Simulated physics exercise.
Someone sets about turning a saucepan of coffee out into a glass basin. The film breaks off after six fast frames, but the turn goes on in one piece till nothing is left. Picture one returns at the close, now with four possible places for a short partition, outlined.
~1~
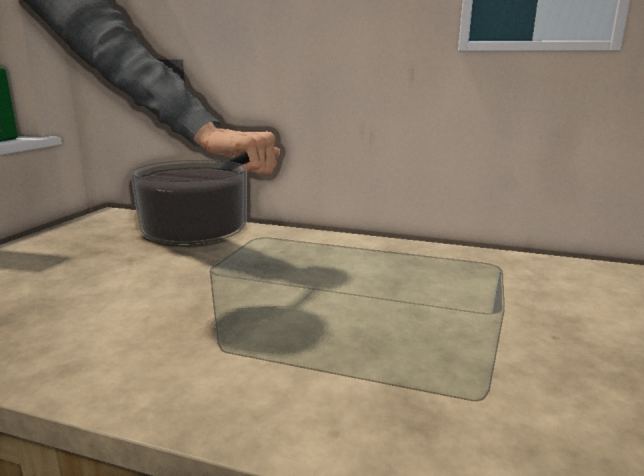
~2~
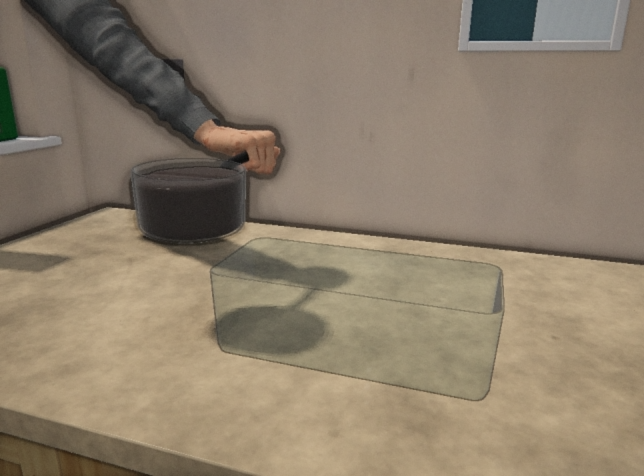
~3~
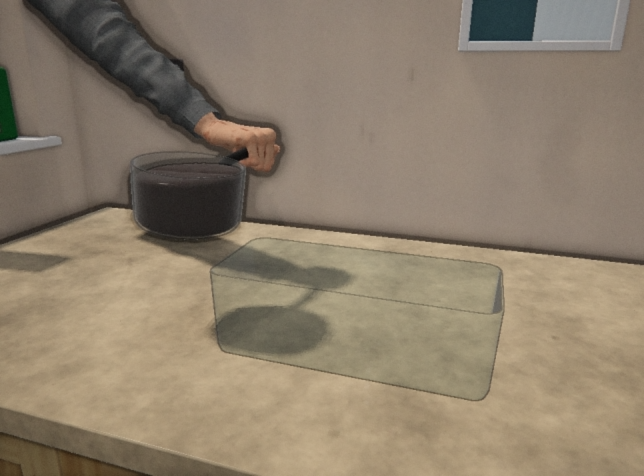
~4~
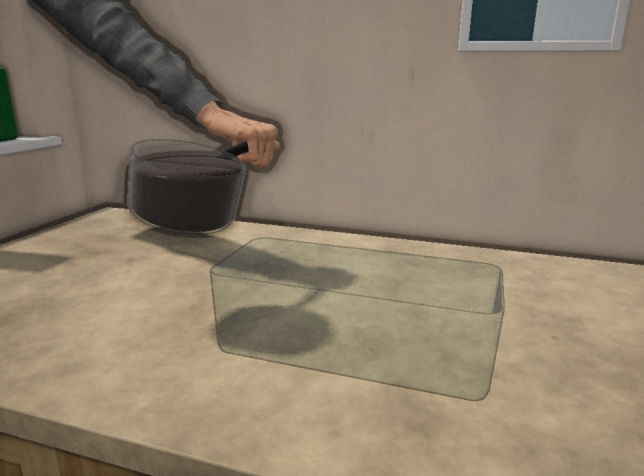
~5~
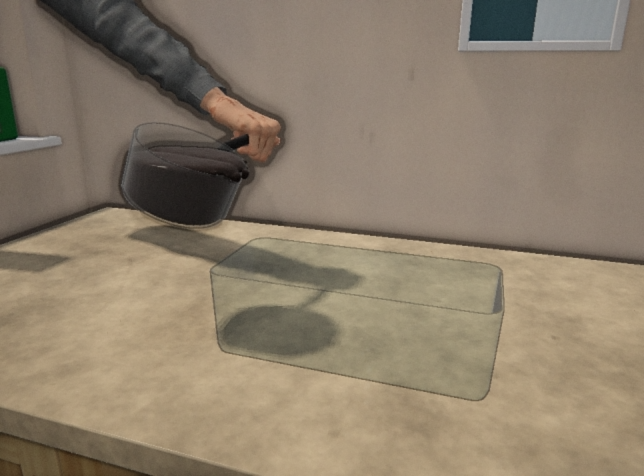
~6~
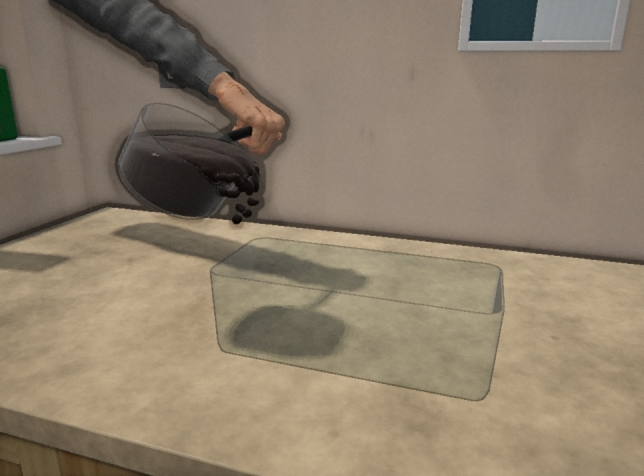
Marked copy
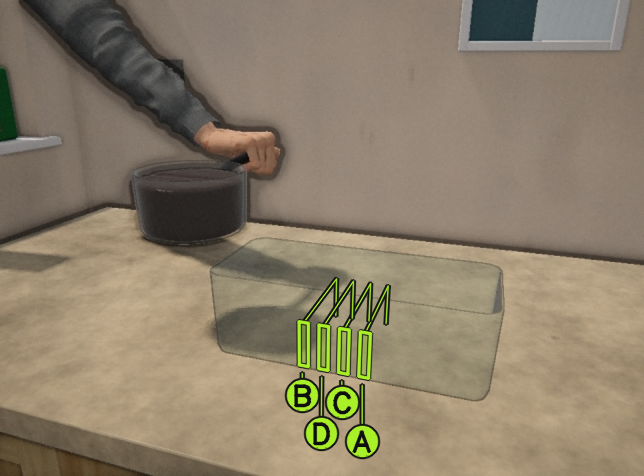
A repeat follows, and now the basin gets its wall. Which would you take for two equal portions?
Choose B.
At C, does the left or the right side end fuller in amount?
The left side.
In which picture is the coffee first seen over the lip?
In picture 5.
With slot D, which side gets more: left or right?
The left side.
On the marked copy, A at (362, 385); B at (302, 373); C at (341, 380); D at (321, 377).
Choosing A, about 93 % ends left of the wall and 6 % right of it.
Choosing B, about 49 % ends left of the wall and 50 % right of it.
Choosing C, about 95 % ends left of the wall and 3 % right of it.
Choosing D, about 87 % ends left of the wall and 12 % right of it.
